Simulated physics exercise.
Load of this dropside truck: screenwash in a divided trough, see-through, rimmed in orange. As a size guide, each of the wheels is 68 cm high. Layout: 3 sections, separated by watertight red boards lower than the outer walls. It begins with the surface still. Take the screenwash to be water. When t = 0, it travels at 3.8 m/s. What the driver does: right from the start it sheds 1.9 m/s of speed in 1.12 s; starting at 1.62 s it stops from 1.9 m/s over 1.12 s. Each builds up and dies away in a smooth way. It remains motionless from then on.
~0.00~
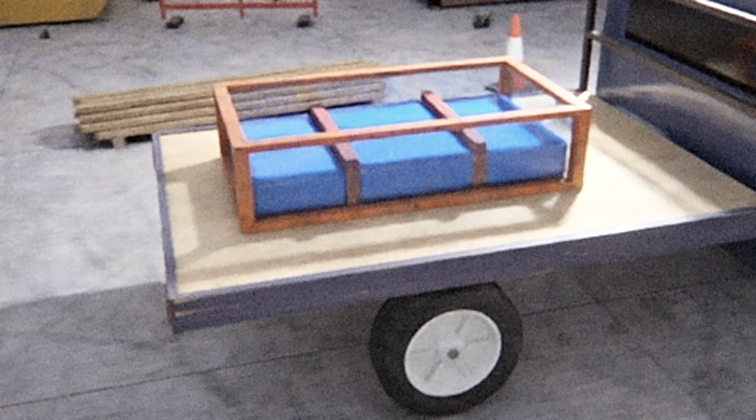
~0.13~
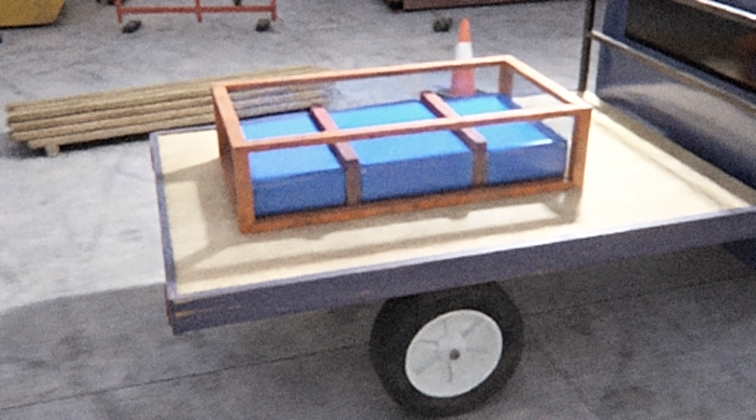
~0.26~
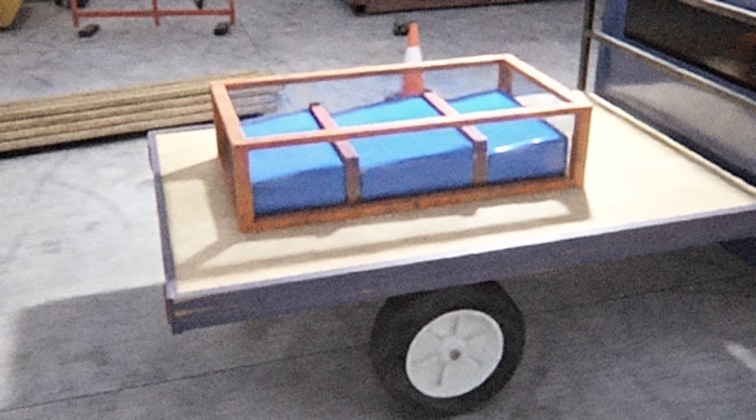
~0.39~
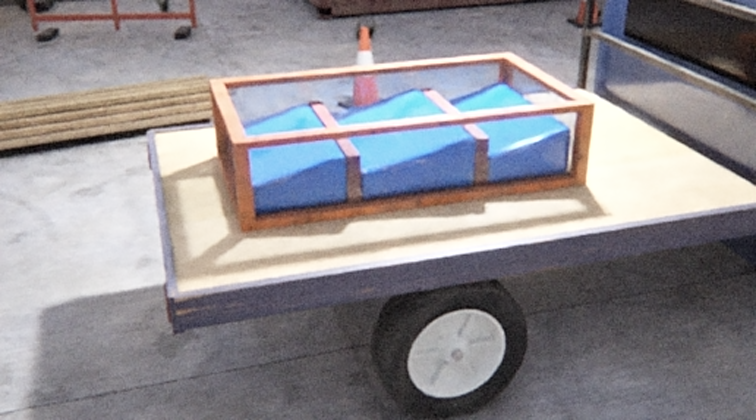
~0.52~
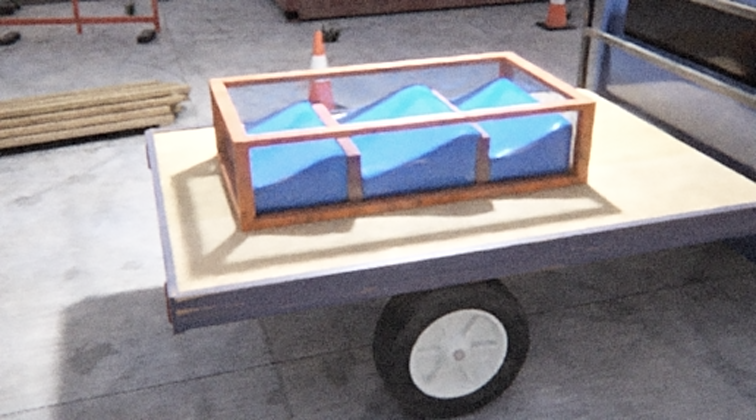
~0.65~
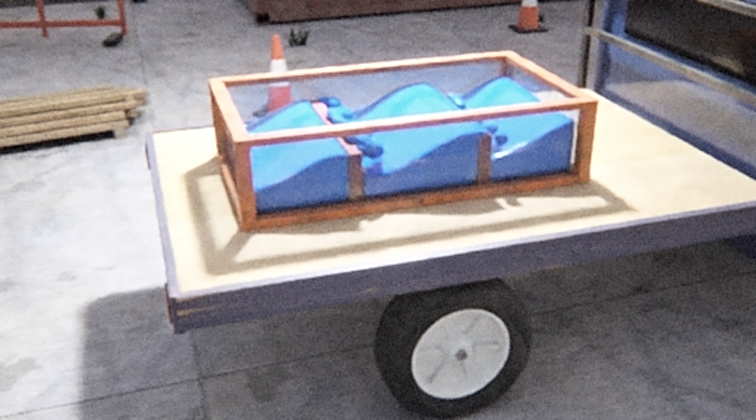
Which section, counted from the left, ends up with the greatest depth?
The third section from the left.
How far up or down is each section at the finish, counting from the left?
From the left: 2 down, 1 down, 3 up.
After 1.35 s the sections hold 17, 18, 20 cm, left to right.
After 2.25 s the sections hold 17, 17, 21 cm, left to right.
After 3.25 s the sections hold 17, 17, 21 cm, left to right.
After 5.72 s the sections hold 17, 17, 21 cm, left to right.
